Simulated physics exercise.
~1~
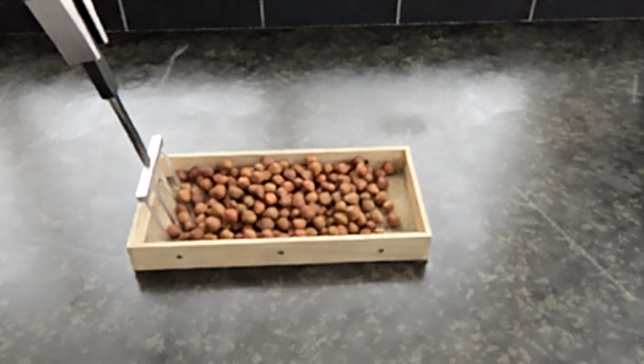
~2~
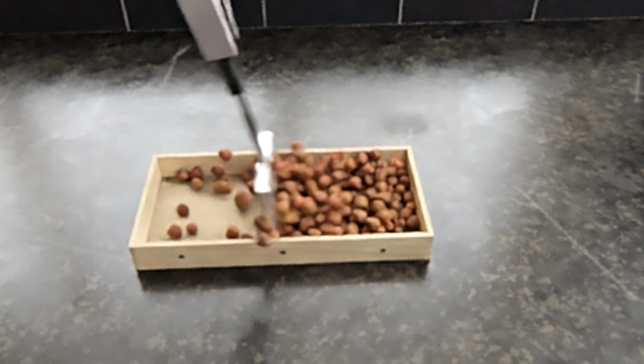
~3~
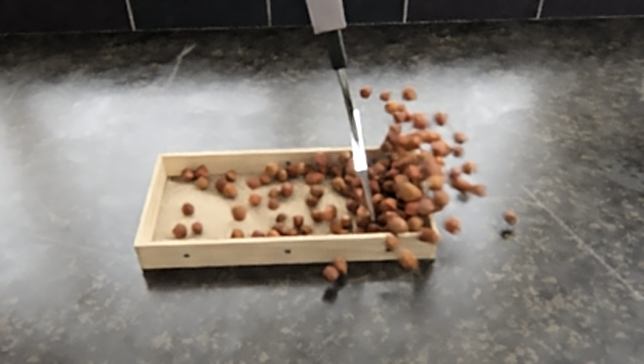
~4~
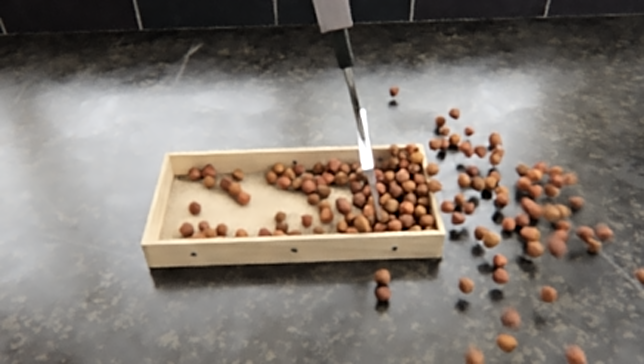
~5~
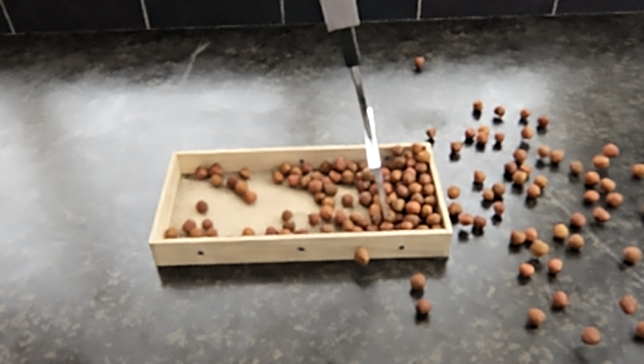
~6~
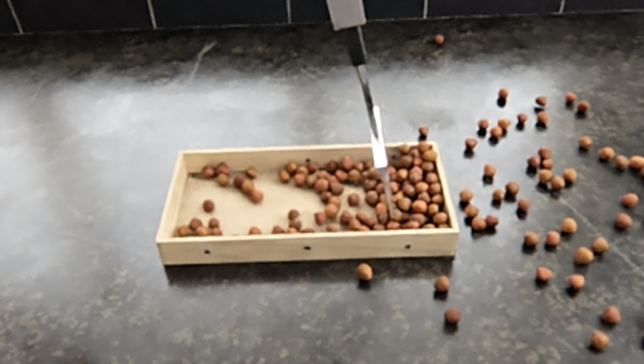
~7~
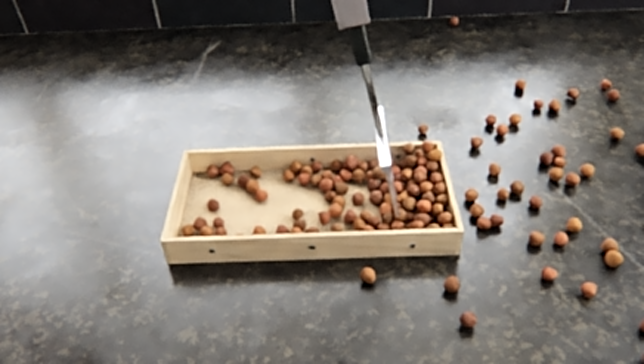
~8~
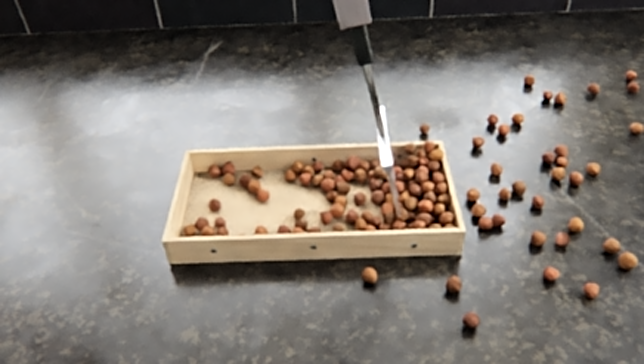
We see a robot-held comb sweep rightward through hazelnuts in a shallow wooden tray on a dark countertop, pushing many over the right end. The comb stops near that end as nuts scatter and settle across the counter, while most remain in the tray.
